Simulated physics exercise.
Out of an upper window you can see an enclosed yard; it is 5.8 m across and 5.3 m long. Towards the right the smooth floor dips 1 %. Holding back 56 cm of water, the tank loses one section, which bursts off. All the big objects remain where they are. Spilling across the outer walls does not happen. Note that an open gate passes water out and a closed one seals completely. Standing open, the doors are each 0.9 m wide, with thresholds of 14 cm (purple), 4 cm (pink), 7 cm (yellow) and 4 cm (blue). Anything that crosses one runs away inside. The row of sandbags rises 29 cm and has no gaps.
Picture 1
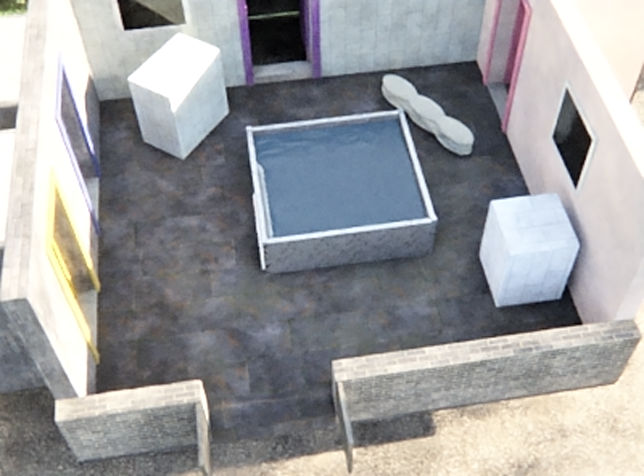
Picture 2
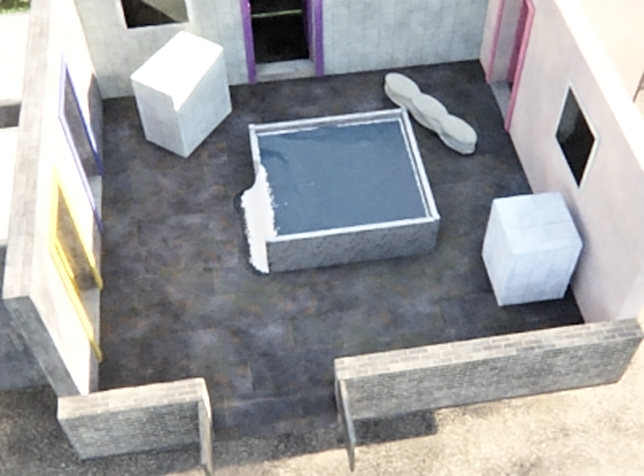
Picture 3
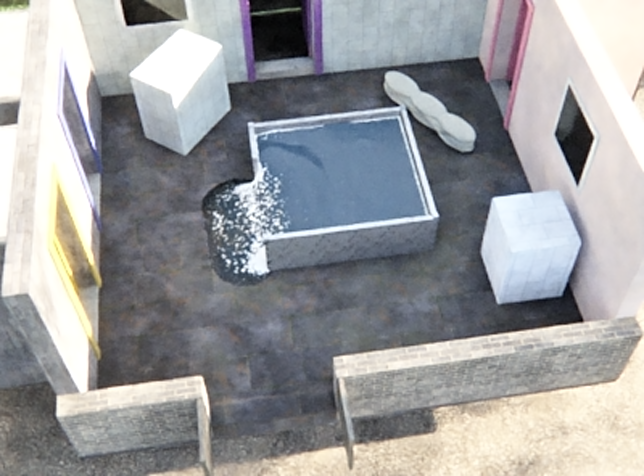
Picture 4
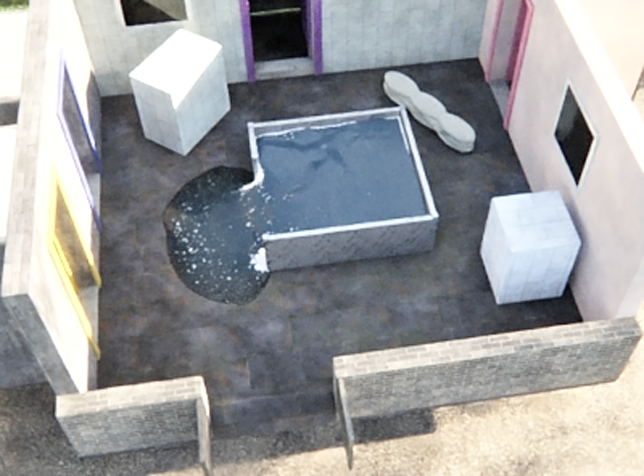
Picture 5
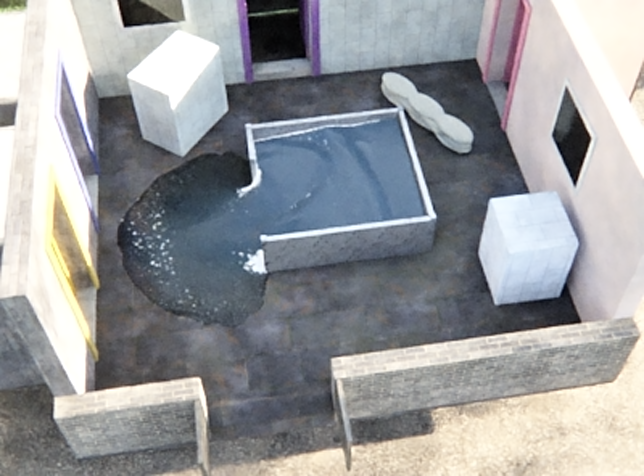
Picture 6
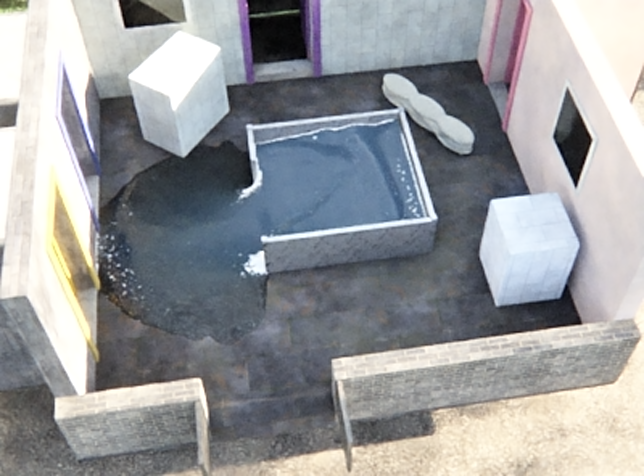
In a walled yard seen from above, the left side of a raised tank of water burst open, and water gushed out in white froth, then spread in a widening dark pool toward the left wall.
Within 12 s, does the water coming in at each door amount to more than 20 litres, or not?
Result: At the purple door the total will be lower than the limit; at the pink door the total will be lower than the limit; at the yellow door the total will be higher than the limit; at the blue door the total will be higher than the limit.
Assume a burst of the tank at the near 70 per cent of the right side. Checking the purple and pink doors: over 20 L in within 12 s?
Against that limit the purple door gives a lower amount and the pink door gives a greater amount.
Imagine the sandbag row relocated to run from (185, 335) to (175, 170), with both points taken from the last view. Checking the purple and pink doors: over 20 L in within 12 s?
Note - purple: Limit held; pink: Limit exceeded.
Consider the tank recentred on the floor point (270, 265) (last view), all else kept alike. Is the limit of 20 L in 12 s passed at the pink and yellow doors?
For the pink door, the amount is acceptable; for the yellow door, the amount is too high.
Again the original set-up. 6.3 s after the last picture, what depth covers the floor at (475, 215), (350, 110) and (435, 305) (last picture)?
Spot one 2 cm, spot two 1 cm, spot three 4 cm.
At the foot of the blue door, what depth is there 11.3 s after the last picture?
It averages close to 4.0 centimetres.
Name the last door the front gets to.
The pink door.
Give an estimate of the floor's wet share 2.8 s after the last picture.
Close to 45 in a hundred.
Then, 0.7 s after the last picture water covers 30 % of the floor and is deepest (30 cm) near (99, 256); purple door not reached, pink door not reached, yellow door 21 cm at the sill, 15 L in, blue door 15 cm at the sill, 33 L in.
Then, 1.5 s after the last picture water covers 30 % of the floor and is deepest (38 cm) near (97, 409); purple door not reached, pink door not reached, yellow door 22 cm at the sill, 79 L in, blue door 20 cm at the sill, 110 L in.
Then, 2.8 s after the last picture water covers 45 % of the floor and is deepest (23 cm) near (97, 409); purple door not reached, pink door not reached, yellow door 14 cm at the sill, 149 L in, blue door 14 cm at the sill, 203 L in.
Then, 6.3 s after the last picture water covers 75 % of the floor and is deepest (14 cm) near (163, 112); purple door 1 cm at the sill, 0 L in, pink door not reached, yellow door 8 cm at the sill, 193 L in, blue door 9 cm at the sill, 279 L in.
Then, 11.3 s after the last picture water covers 90 % of the floor and is deepest (8 cm) near (538, 363); purple door 4 cm at the sill, 0 L in, pink door 4 cm at the sill, 0 L in, yellow door 4 cm at the sill, 194 L in, blue door 4 cm at the sill, 314 L in.
